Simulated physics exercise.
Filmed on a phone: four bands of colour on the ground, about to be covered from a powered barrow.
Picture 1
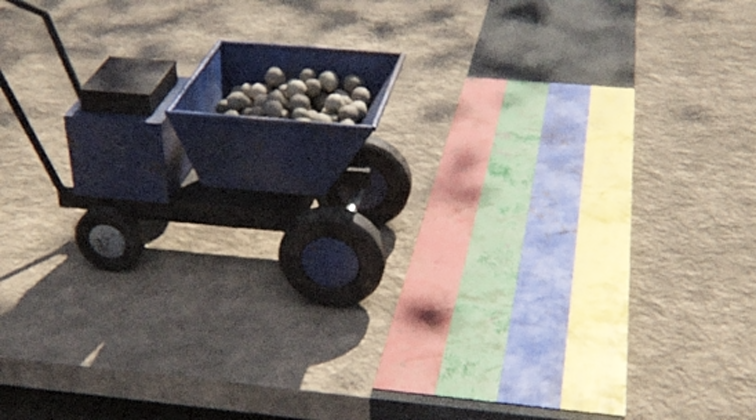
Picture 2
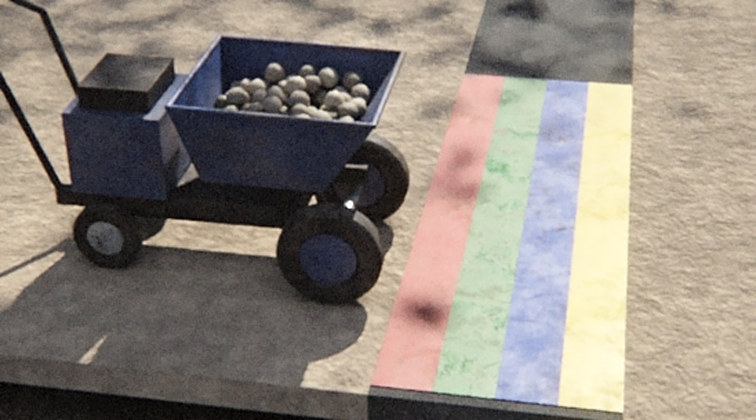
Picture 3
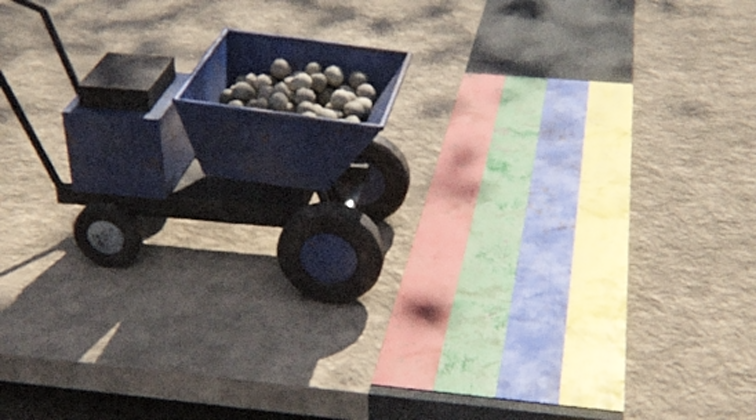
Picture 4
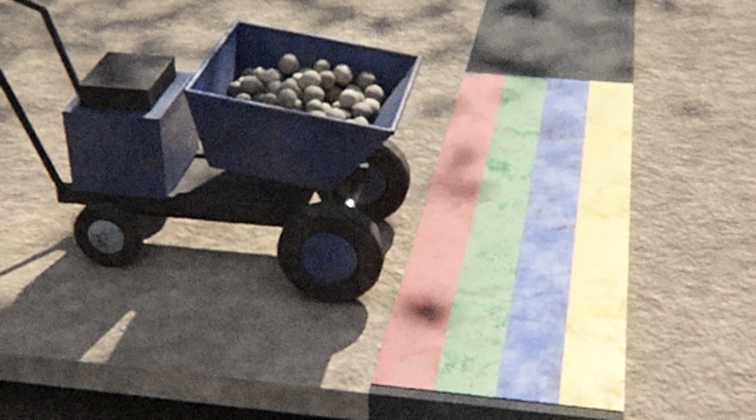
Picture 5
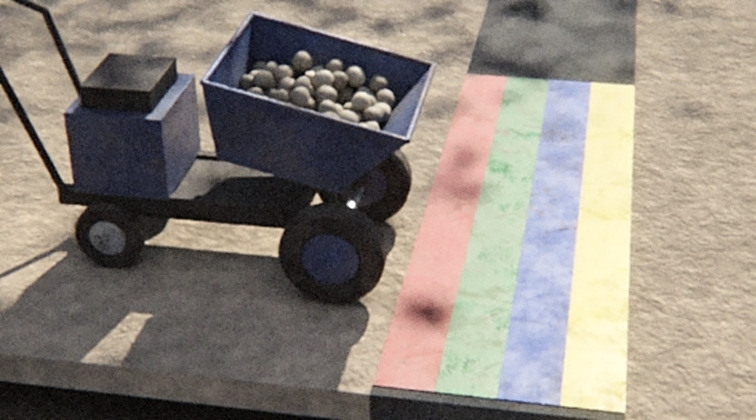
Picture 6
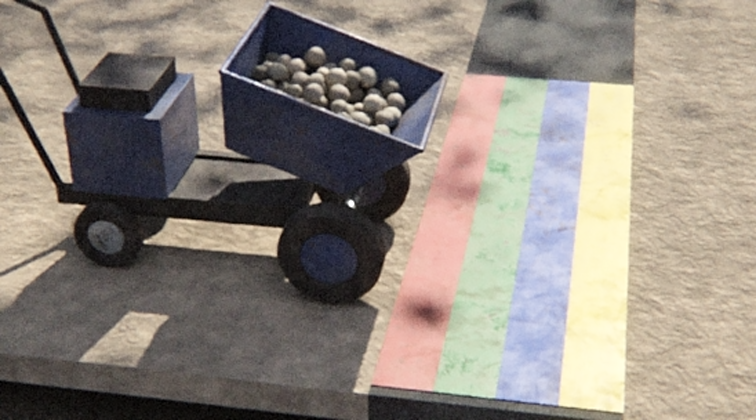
A blue powered barrow stood still beside red, green, blue and yellow strips on the ground, and its skip, loaded with round pebbles, started level, then gradually rose at the back and tilted toward the right.
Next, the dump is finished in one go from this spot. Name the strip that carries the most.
Most lies over the blue band.
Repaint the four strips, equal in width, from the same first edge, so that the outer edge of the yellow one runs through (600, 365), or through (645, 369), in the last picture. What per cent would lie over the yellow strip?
First some 20, then 10 per cent.
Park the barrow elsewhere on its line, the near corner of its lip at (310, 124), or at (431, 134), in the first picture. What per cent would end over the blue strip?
In turn 20 and 20 in a hundred.
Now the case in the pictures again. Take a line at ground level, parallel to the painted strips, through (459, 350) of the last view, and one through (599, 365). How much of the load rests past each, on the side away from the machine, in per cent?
About 80 and 10 per cent.
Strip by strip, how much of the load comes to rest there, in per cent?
Red strip: 0 %, green strip: 15 %, blue strip: 45 %, yellow strip: 15 %.
Soon, skip tipped steeply; all in the skip.
A while on, skip tipped right over; nearly all in the skip; a stray few over the green strip; a small part over the blue strip; a stray few falling.
Towards the end, skip tipped right over; about a third in the skip; a small part over the green strip; about a third over the blue strip; a small part over the yellow strip; a small part off the paint.
Finally, skip tipped right over; about a quarter in the skip; none over the red strip; about a quarter over the green strip; about half over the blue strip; a small part over the yellow strip; a small part off the paint.
